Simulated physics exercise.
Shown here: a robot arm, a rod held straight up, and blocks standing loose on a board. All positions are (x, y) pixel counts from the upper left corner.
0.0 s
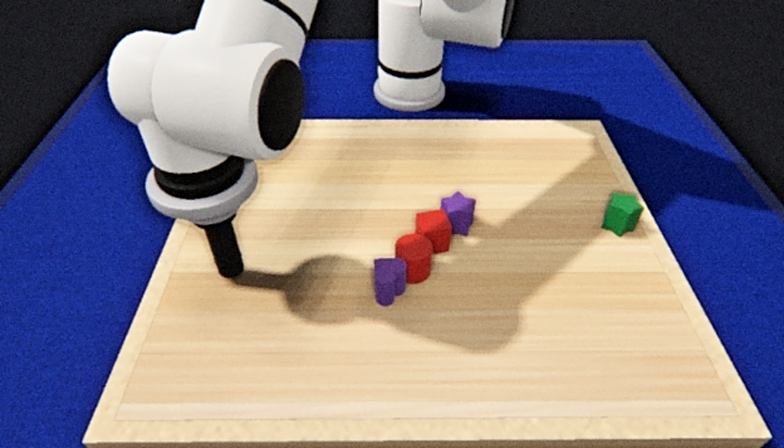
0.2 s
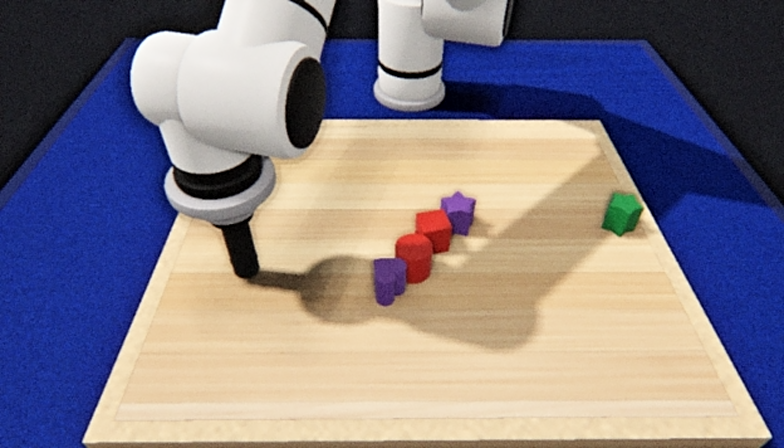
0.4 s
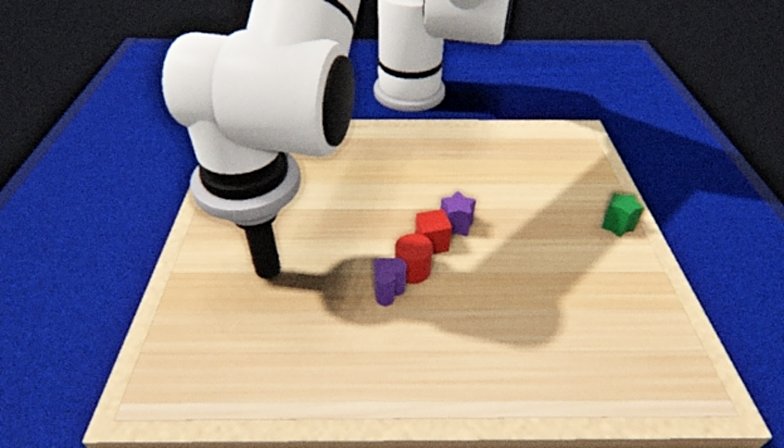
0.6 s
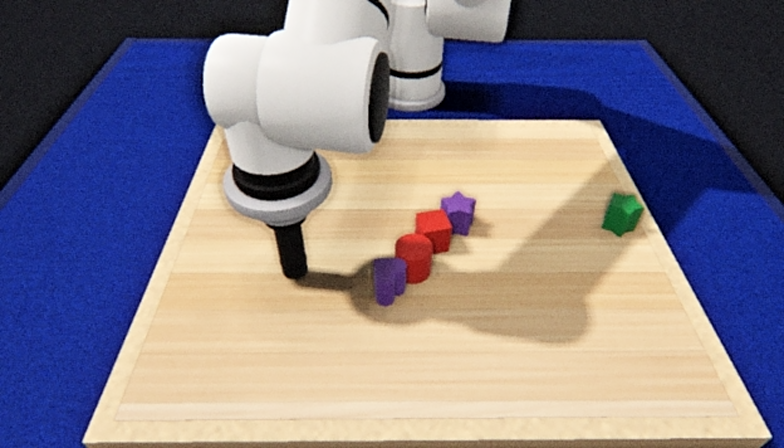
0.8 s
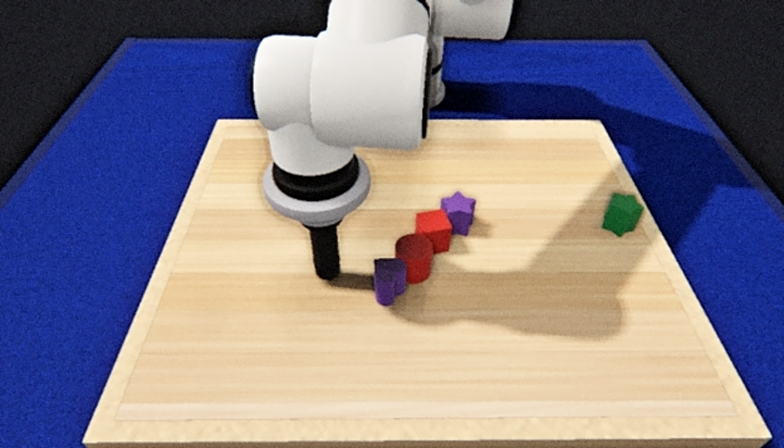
A pale wooden board lies on a blue surface against a dark background, seen from above and in front by a still camera. Two purple blocks and two red ones form a diagonal row near the middle, with a green block at the right and a second white arm behind. The white robot arm at left carries its upright black rod steadily rightward toward the nearest purple block, while the blocks stay put.
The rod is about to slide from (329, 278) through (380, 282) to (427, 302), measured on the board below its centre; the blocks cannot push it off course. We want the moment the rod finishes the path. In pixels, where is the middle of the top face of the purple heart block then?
Just about (431, 301).
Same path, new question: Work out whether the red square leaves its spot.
It stays.
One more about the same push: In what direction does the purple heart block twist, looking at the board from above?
From the top, the block rotates clockwise.
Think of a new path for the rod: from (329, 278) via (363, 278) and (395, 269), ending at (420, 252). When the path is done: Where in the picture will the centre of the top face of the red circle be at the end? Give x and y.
I think it will end close to (448, 242).
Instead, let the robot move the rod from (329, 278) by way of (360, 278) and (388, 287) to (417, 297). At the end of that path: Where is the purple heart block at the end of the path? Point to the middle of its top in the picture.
Most likely (423, 295).
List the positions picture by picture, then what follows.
In the first frame, tip of the rod at (232, 270), middles of tops, purple heart block at (388, 268), red circle at (414, 246), red square at (434, 220).
In the second frame, rod at (247, 270), nothing pushed.
In the third frame, rod at (268, 270), nothing pushed.
In the fourth frame, rod at (295, 271), nothing pushed.
In the fifth frame, rod at (328, 272), purple heart block at (388, 268), red circle at (414, 246), red square at (434, 220).
The first path, step by step. One third of the way, rod at (363, 274); nothing pushed yet.
Two thirds of the way, rod at (397, 280); purple heart block at (411, 282), turned 60° clockwise; red circle at (419, 245).
At the end, rod at (427, 295); purple heart block at (431, 301), turned 105° clockwise; red circle at (421, 245); red square unmoved.
